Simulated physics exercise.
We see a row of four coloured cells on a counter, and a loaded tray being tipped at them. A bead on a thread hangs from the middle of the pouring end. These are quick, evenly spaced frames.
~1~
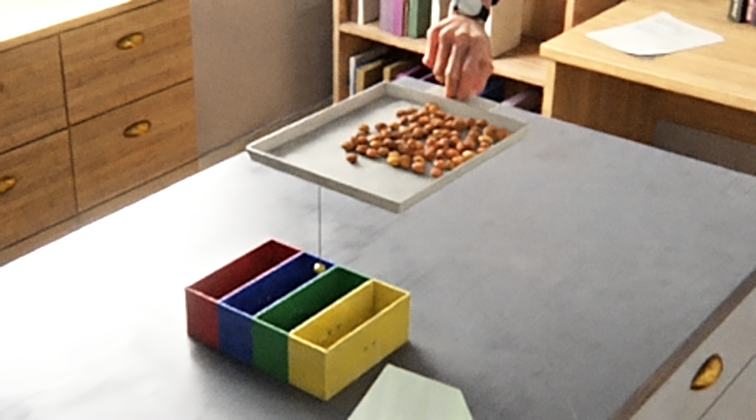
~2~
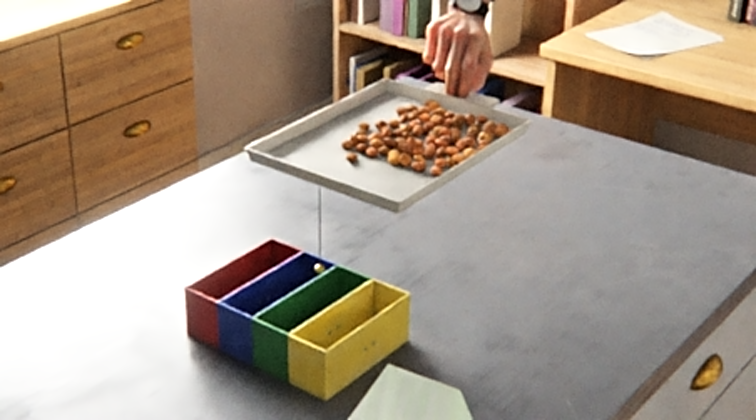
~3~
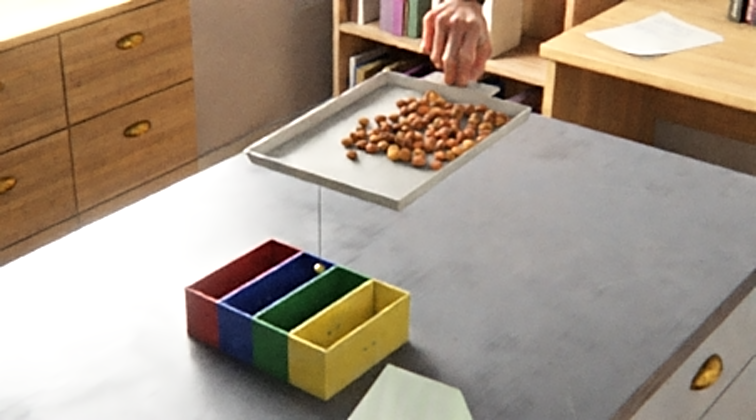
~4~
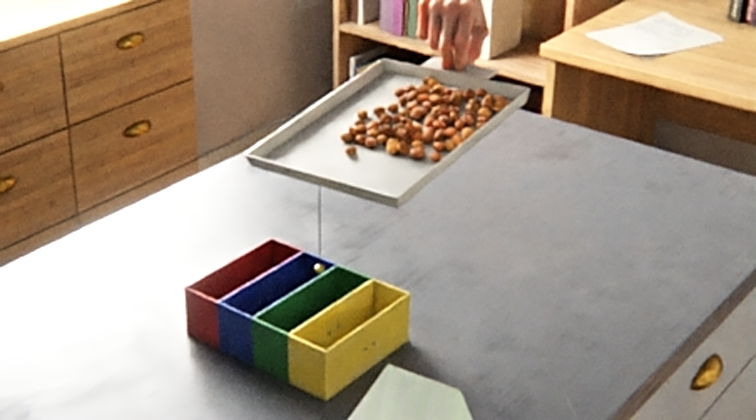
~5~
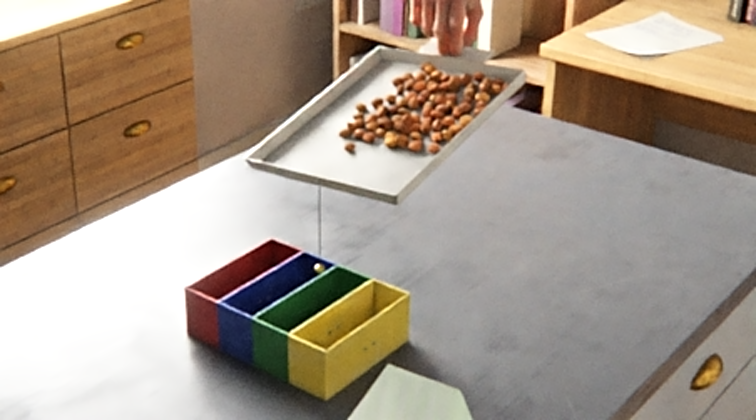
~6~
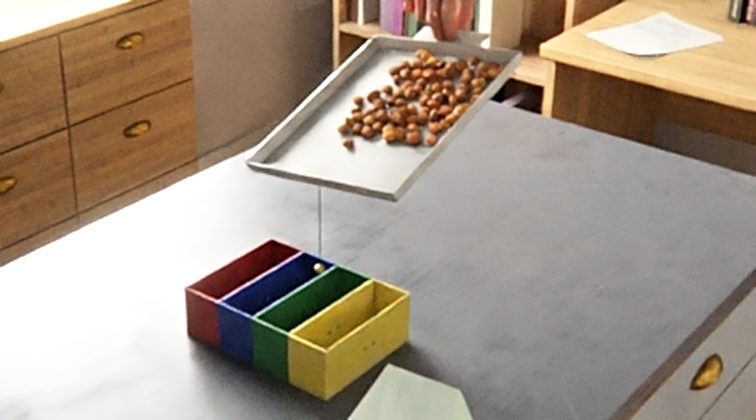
The clip opens on a hand holding a pale tray of small brown pieces, nearly level, above red, blue, green and yellow cells on a grey counter. The hand raises the far end, gradually steepening the tray toward its lower left corner, while the pieces stay clustered on it.
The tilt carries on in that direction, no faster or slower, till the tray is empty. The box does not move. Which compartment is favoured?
It favours the red compartment.
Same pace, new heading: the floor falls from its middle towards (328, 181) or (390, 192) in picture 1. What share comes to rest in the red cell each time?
Roughly 10 per cent, and 0 per cent.
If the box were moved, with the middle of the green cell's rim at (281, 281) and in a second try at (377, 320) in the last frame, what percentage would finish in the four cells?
The first gives 100 %, the second 0 %.
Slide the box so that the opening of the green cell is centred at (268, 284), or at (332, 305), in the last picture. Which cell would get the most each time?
First the blue cell, then red.
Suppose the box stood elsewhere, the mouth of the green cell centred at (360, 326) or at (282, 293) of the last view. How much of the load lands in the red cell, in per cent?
About 10 and 30 per cent.
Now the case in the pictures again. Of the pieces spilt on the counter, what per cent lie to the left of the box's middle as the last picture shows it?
Some 100 per cent.
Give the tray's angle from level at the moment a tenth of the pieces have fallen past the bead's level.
At some 70 degrees.
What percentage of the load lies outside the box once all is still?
About 30 per cent.
Soon, tray tipped steeply; most on the tray; about a quarter falling or outside the box.
A while on, tray tipped past a quarter turn; a small part on the tray; about a third in the red cell; about a quarter in the blue cell; a stray few in the green cell; about a quarter falling or outside the box.
Towards the end, tray tipped past a quarter turn; about half in the red cell; about a quarter in the blue cell; a stray few in the green cell; about a quarter falling or outside the box.
Finally, tray tipped past a quarter turn; about half in the red cell; about a quarter in the blue cell; a stray few in the green cell; none in the yellow cell; about a quarter outside the box.
